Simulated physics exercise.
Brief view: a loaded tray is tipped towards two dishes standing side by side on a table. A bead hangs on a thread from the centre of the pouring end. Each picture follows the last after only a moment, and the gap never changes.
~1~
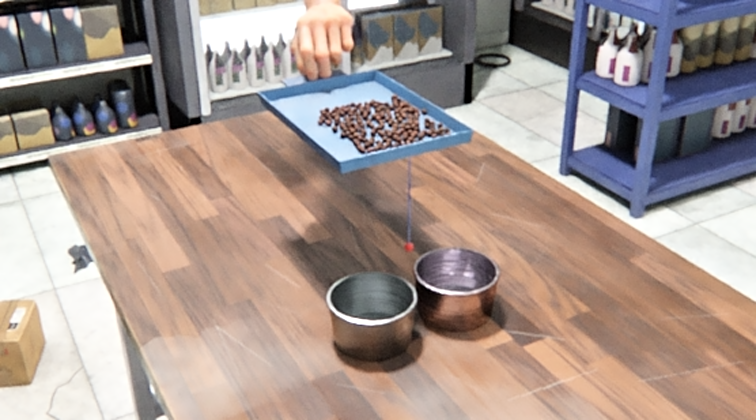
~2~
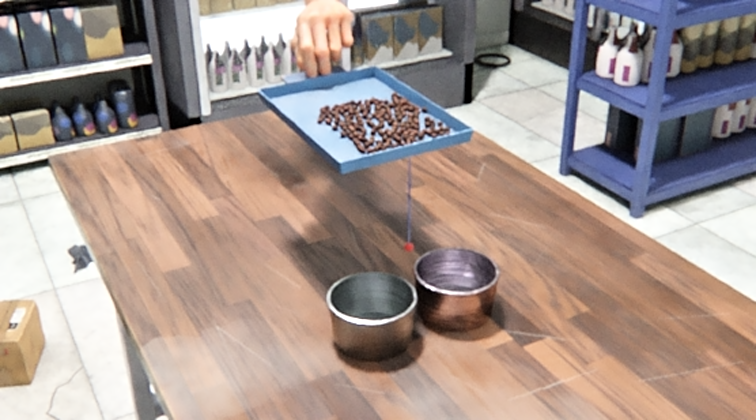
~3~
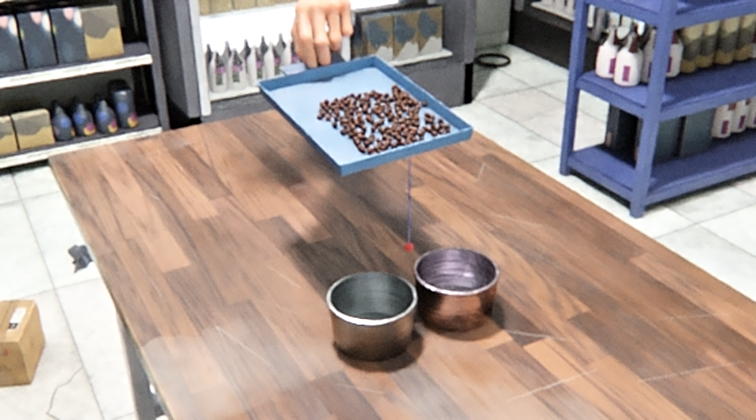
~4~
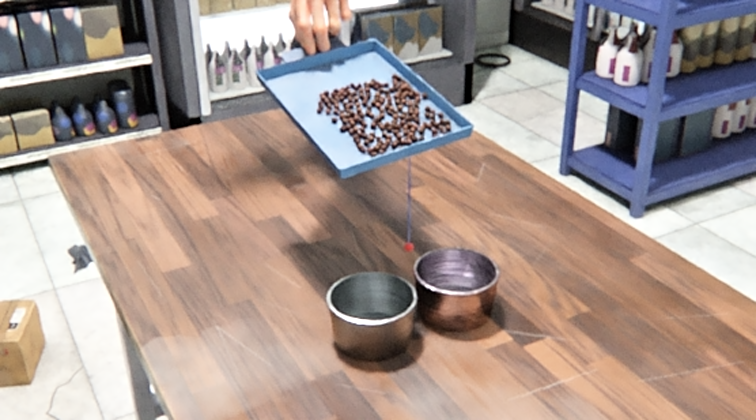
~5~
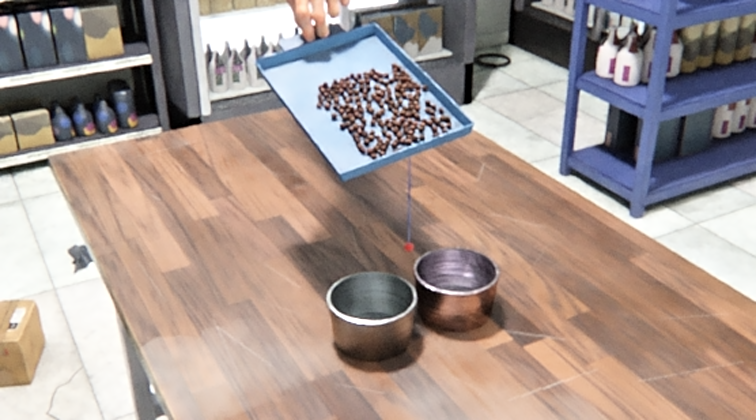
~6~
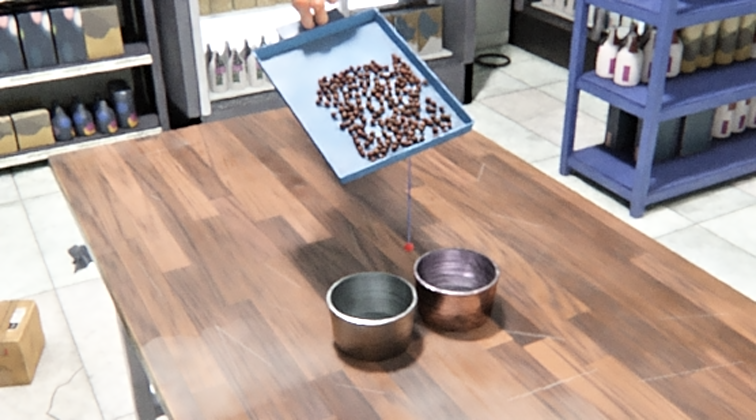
In a shop-like room with stocked shelves and a pale tiled floor, a fixed view looks down on a brown wooden table. A hand holds the far edge of a blue tray of small brown berries above two metallic dishes, the right one more coppery, while a red bead hangs on a thread from the near end. The hand steadily raises the far edge, steepening the tray, and its near end dips slightly at the left corner as some berries shift.
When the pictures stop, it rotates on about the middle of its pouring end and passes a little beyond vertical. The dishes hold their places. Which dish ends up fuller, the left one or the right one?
The left one.
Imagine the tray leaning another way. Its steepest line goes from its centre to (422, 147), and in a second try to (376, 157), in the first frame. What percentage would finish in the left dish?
The first comes to 0 %, while the second comes to 60 %.
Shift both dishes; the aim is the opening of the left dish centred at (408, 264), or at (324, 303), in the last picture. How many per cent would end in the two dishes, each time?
In order: 10 percent, then 40 percent.
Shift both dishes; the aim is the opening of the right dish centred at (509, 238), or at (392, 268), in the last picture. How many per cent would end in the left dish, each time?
First 0 per cent, second 20 per cent.
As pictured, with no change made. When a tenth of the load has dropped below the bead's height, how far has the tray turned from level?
About 80 degrees.
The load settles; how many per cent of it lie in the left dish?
About 50 %.
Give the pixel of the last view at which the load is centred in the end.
About (355, 322).
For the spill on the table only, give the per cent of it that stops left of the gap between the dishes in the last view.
About 100 per cent.
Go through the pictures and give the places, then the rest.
The first picture shows corners of the pouring end (341, 160) and (470, 129), level; middle of the load (382, 123), allspice berries; left dish (393, 335); right dish (479, 306); bead on its thread (409, 247).
The second picture shows corners of the pouring end (341, 160) and (470, 129), level; middle of the load (382, 121).
The third picture shows corners of the pouring end (341, 163) and (471, 127), tipped barely, lowest at the left corner; middle of the load (382, 117).
The fourth picture shows corners of the pouring end (341, 167) and (471, 125), tipped a little, lowest at the left corner; middle of the load (382, 111).
The fifth picture shows corners of the pouring end (341, 171) and (471, 123), tipped clearly, lowest at the left corner; middle of the load (382, 105).
The sixth picture shows corners of the pouring end (342, 174) and (472, 121), tipped clearly, lowest at the left corner; middle of the load (381, 102), roughly a quarter on the move; left dish (393, 335); right dish (479, 306).
Just after the last frame, tray tipped steeply; almost all on the tray; just a few in the left dish; about a tenth in the air.
A moment on, tray tipped past a quarter turn; roughly a third on the tray; roughly a quarter in the left dish; about a tenth outside both; roughly a third in the air.
Further on, tray tipped past a quarter turn; roughly half in the left dish; just a few in the right dish; roughly half outside both.
When it is over, tray tipped past a quarter turn; roughly half in the left dish; just a few in the right dish; roughly half outside both.
